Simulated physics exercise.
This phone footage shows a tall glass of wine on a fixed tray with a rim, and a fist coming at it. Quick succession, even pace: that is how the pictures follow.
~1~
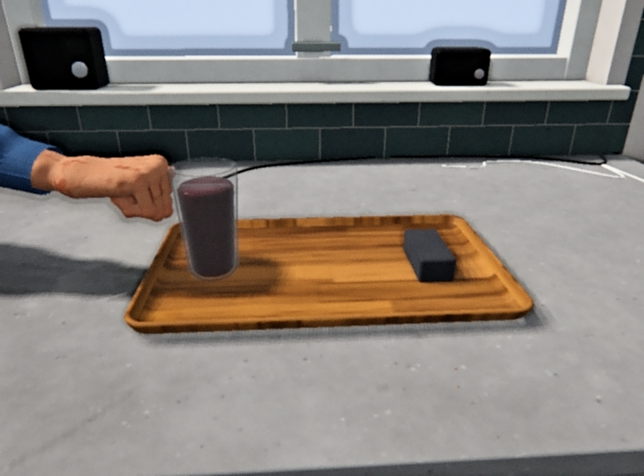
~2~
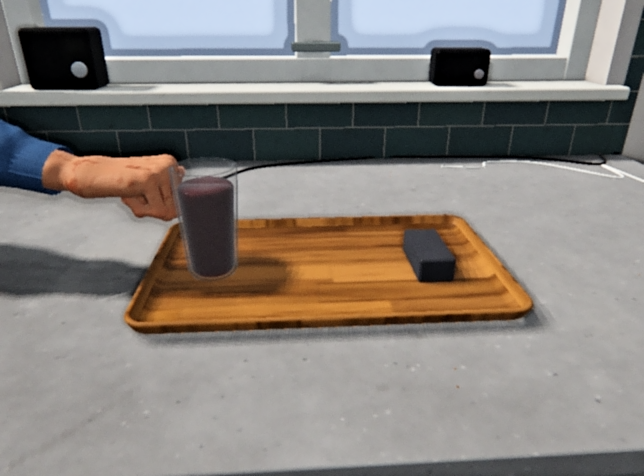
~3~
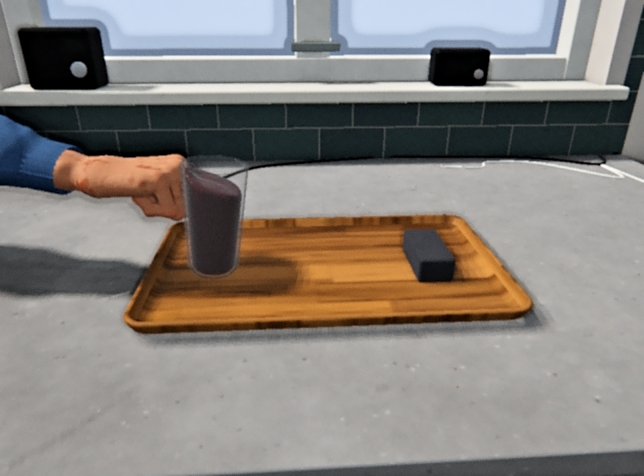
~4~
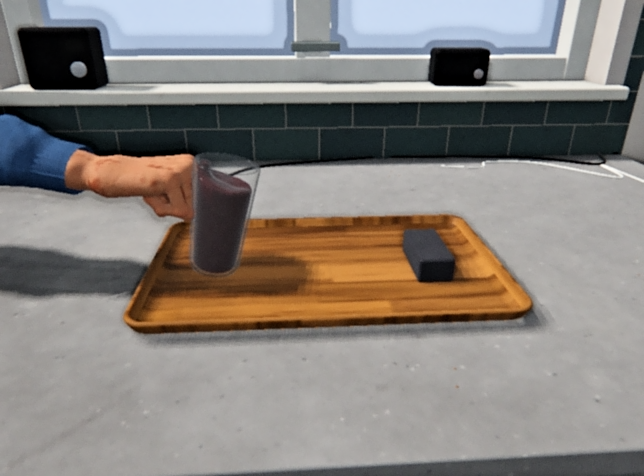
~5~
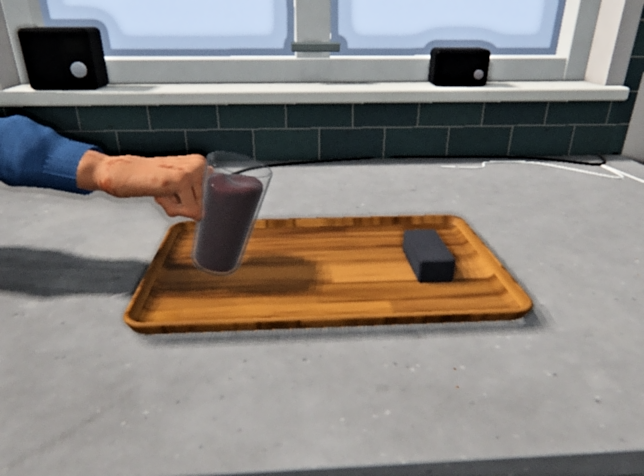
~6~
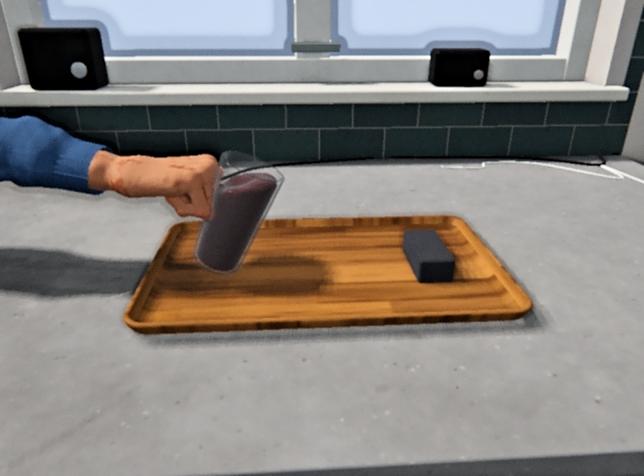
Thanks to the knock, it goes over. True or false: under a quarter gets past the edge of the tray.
True.
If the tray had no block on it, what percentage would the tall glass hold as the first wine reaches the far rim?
60 %, roughly.
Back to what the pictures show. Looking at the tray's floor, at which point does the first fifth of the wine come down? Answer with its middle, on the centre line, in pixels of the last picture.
Landing point: About (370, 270).
A moment on, the tall glass is falling and 99 per cent is in the glass, 0 on the tray and 1 above or beyond its rim.
Next, the tall glass lies on its side and 67 per cent is in the glass, 25 on the tray and 8 above or beyond its rim.
Then the tall glass lies on its side and 41 per cent is in the glass, 39 on the tray and 20 above or beyond its rim.
Later the tall glass lies on its side and 22 per cent is in the glass, 67 on the tray and 10 above or beyond its rim.
Finally, 90 per cent is held by tray and glass, 10 is off the tray.
